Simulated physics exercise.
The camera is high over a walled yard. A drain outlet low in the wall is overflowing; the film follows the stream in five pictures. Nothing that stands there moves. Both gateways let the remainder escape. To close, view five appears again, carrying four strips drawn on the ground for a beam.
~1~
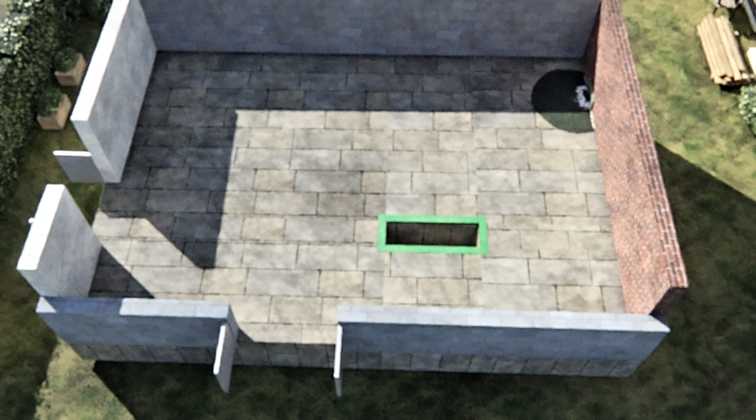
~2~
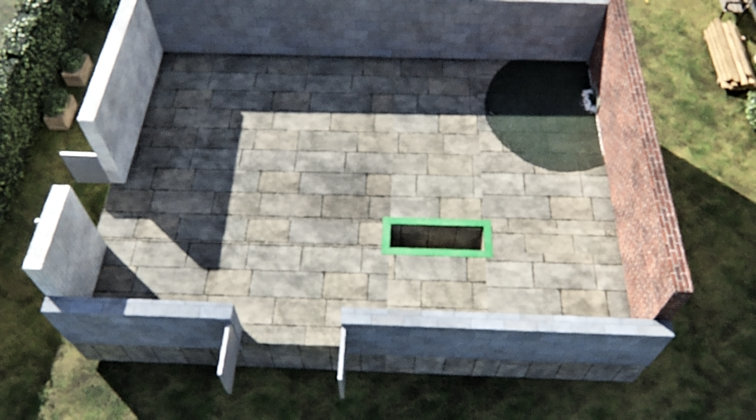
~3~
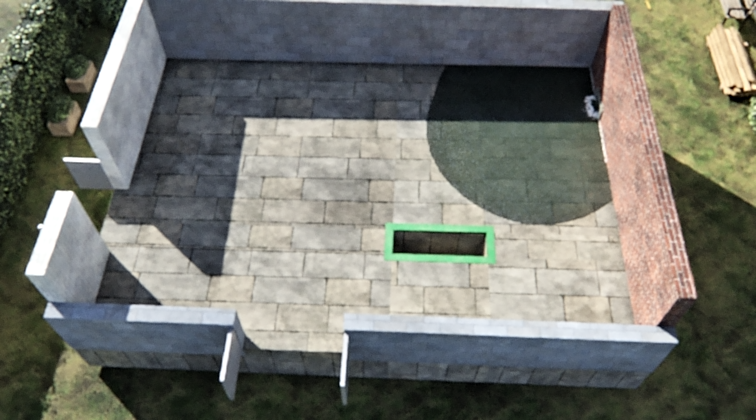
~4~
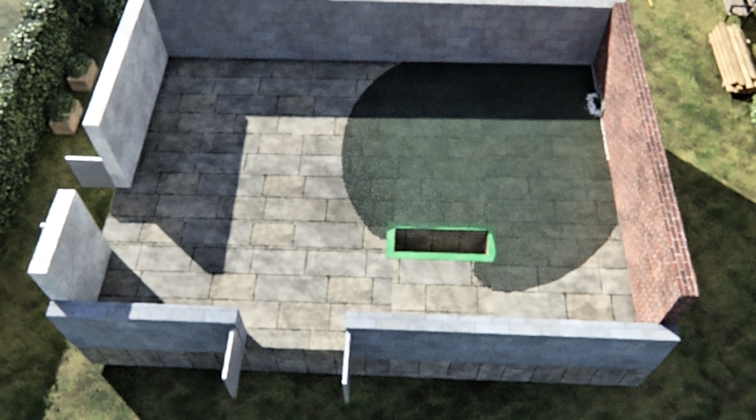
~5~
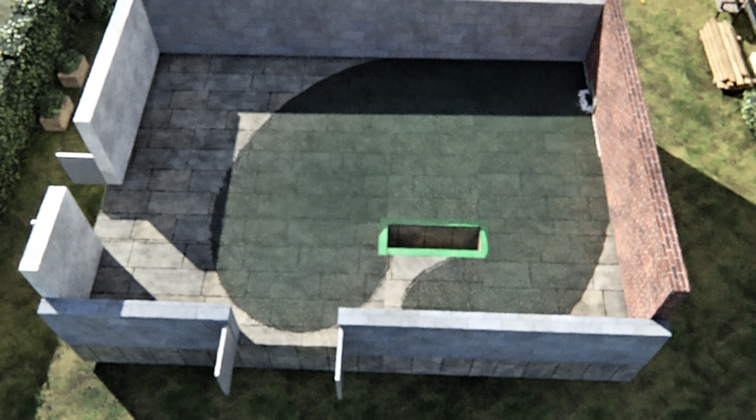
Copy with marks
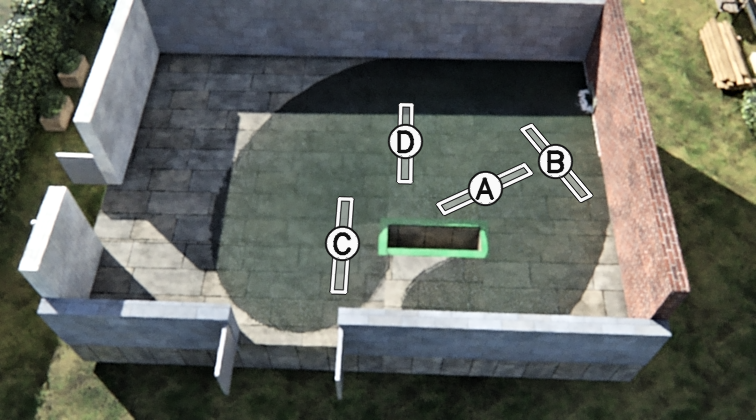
A dark, greenish sheet of water spreads over the paving of a walled yard, seen from high above with the view shifting only slightly. Pale grey walls with open gates stand at the left and front, a red brick wall at the right, and a green-rimmed drain pit right of centre. From the outfall at upper right, the rounded front widens leftward and forward, reaches the pit, and wraps around it, leaving a pale dry strip in front.
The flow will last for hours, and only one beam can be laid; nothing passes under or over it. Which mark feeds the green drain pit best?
D beats the others.
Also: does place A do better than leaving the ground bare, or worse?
Place A is worse.
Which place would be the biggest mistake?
Here it is place B.
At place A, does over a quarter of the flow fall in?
No.
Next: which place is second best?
Place C.
On the marked copy, A from (441, 208) to (527, 169); B from (526, 127) to (585, 197); C from (338, 292) to (345, 199); D from (404, 181) to (406, 104).
If A is chosen, about 19 % of the stream goes into the green drain pit, about 80 % out by the gates.
If B is chosen, about 14 % of the stream goes into the green drain pit, about 85 % out by the gates.
If C is chosen, about 35 % of the stream goes into the green drain pit, about 64 % out by the gates.
If D is chosen, about 64 % of the stream goes into the green drain pit, about 33 % out by the gates.
